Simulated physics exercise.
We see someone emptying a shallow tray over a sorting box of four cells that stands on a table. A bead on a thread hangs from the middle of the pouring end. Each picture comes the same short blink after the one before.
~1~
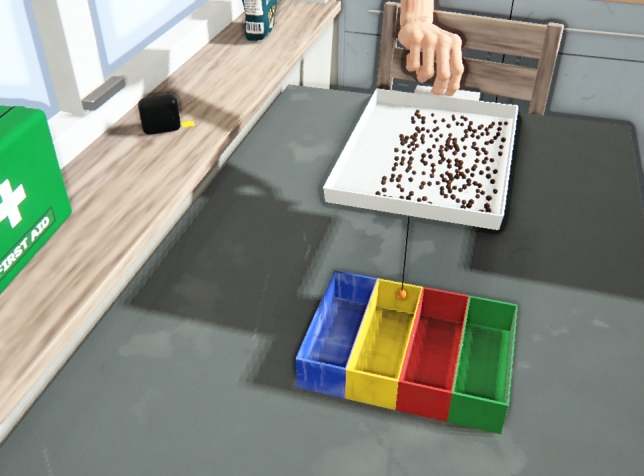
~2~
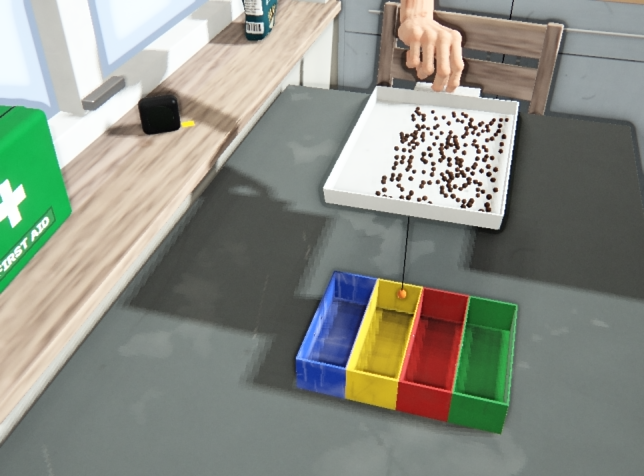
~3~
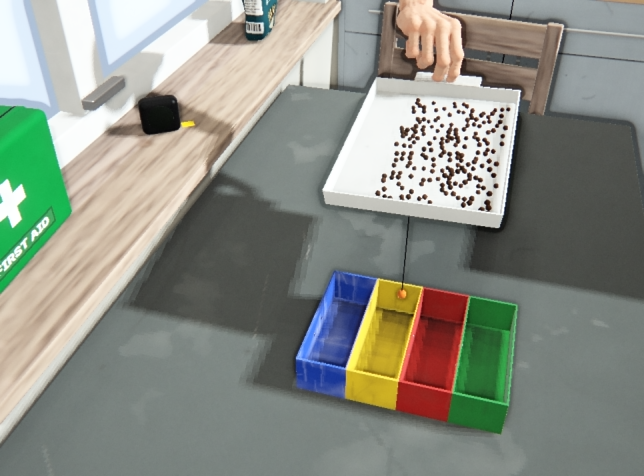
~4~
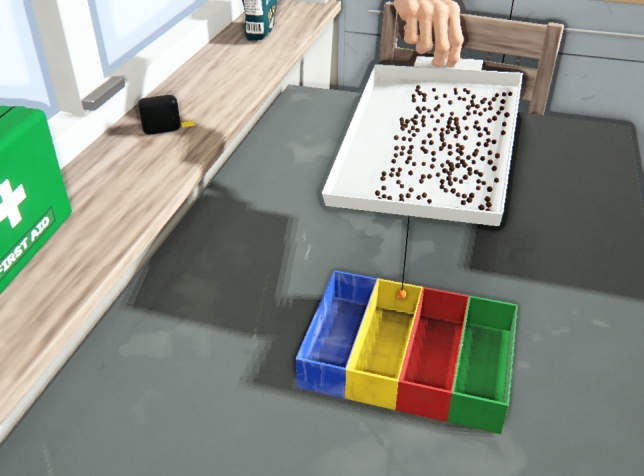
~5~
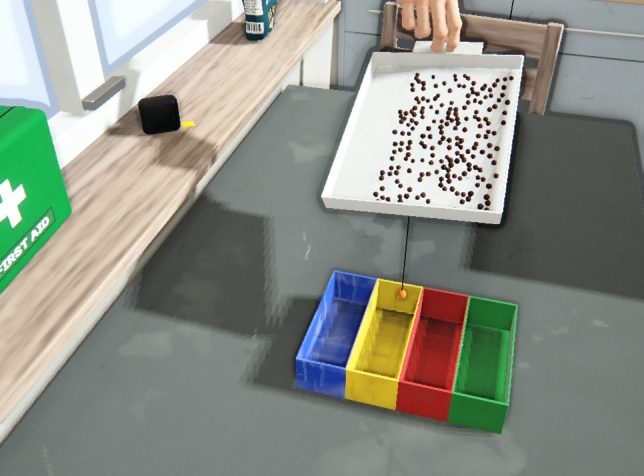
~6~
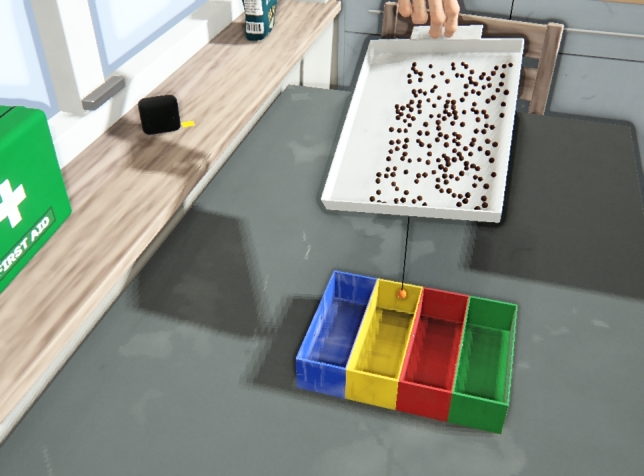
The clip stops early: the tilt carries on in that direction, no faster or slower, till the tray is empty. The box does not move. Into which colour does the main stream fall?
It favours the blue compartment.
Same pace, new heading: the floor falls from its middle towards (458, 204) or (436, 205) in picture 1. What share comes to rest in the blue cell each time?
Near 0 % and 0 %.
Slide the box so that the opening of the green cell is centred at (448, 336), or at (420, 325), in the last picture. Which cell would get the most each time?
The first try: The cell in blue. The second: The cell in yellow.
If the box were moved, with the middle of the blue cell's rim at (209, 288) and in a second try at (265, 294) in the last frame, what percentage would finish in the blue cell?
Roughly 0 per cent, and 0 per cent.
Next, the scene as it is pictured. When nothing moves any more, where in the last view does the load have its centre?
At about (337, 343).
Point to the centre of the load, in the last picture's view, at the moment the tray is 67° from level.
At about (368, 208).
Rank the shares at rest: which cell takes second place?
The runner-up: Yellow.
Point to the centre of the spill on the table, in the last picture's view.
Close to (261, 333).
Just after the last frame, tray tipped steeply; the larger part on the tray; just a few in the yellow cell; just a few in the blue cell; about a tenth falling or outside the box.
A moment on, tray tipped past a quarter turn; roughly half on the tray; roughly a quarter in the blue cell; just a few in the yellow cell; just a few in the green cell; just a few in the red cell; roughly a third falling or outside the box.
Further on, tray tipped past a quarter turn; roughly half in the blue cell; roughly a quarter in the yellow cell; just a few in the red cell; just a few in the green cell; roughly a quarter falling or outside the box.
When it is over, tray tipped past a quarter turn; roughly half in the blue cell; roughly a quarter in the yellow cell; just a few in the red cell; just a few in the green cell; roughly a quarter outside the box.
